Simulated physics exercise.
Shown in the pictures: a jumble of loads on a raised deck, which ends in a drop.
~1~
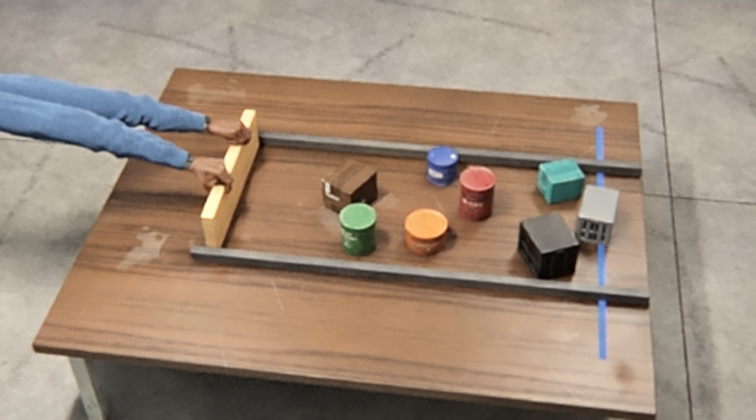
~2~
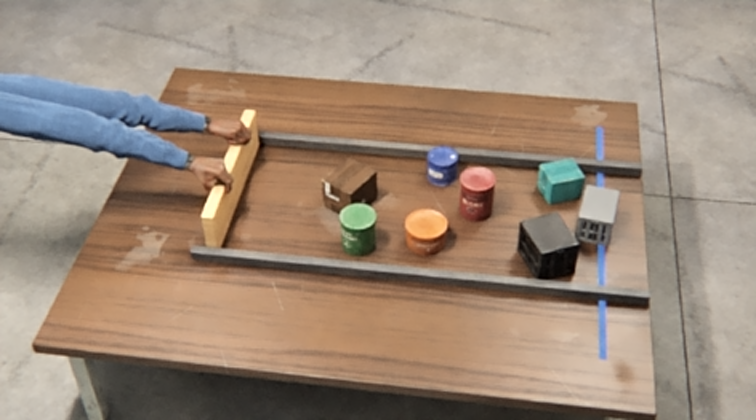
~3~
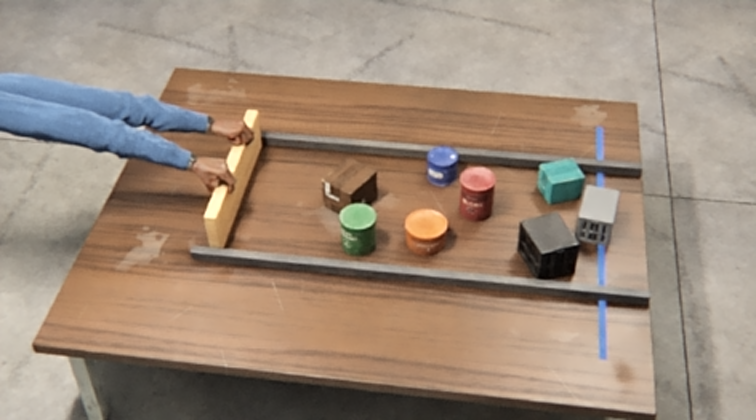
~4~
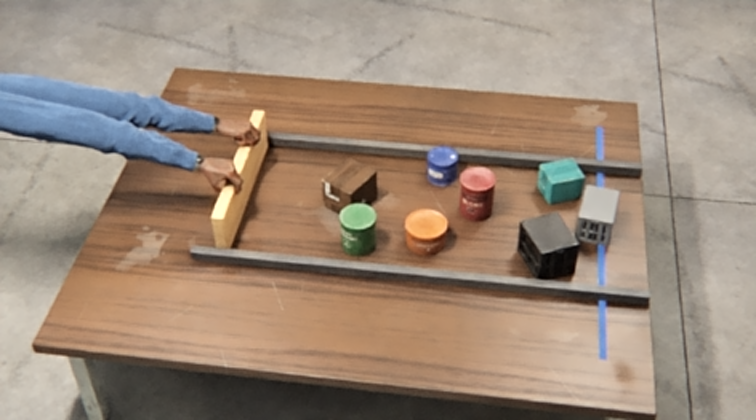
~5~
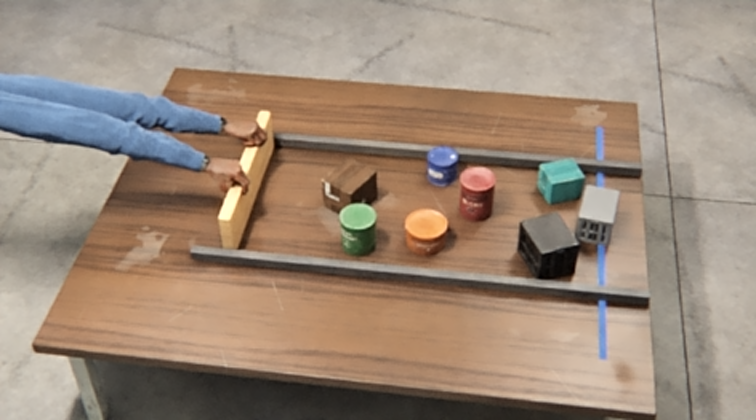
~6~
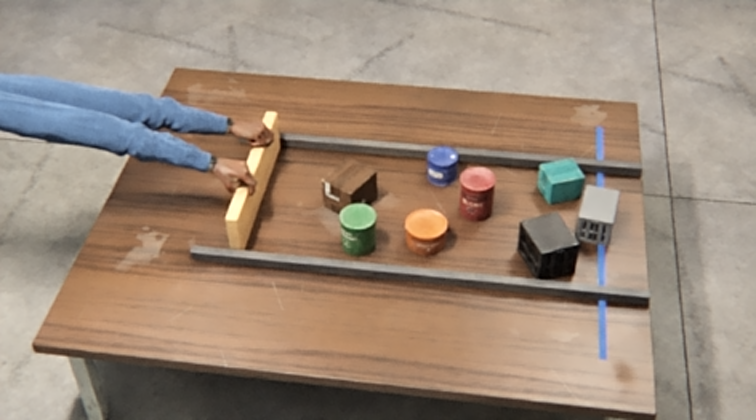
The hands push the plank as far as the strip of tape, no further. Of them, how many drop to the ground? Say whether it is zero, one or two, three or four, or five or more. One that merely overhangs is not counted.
Honestly, the ones lost over the side add up to three, maybe four.
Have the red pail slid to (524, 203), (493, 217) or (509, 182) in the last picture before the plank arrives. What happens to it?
Spot by spot: It ends up off; it ends up off; it ends up off.
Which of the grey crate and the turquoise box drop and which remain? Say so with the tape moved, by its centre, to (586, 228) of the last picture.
Per object: Grey crate goes; turquoise box stays.
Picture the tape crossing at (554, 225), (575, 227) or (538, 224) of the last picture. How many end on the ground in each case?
The counts come to 0, then 1, then 0.
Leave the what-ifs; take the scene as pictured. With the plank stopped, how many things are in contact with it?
Count recorded: 4.
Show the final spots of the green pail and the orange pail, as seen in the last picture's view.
First (622, 257), then (623, 235).
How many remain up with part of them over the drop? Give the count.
That adds up to 0.
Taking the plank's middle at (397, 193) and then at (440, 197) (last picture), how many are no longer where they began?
At the first spot the count is 3, and at the second it is 5.
Soon after, none off yet; grey crate at rest near (598, 215); turquoise box at rest near (561, 182); black crate at rest near (548, 247).
By the end, the number that fall off is three or four; fallen, red pail, black crate, turquoise box and grey crate.
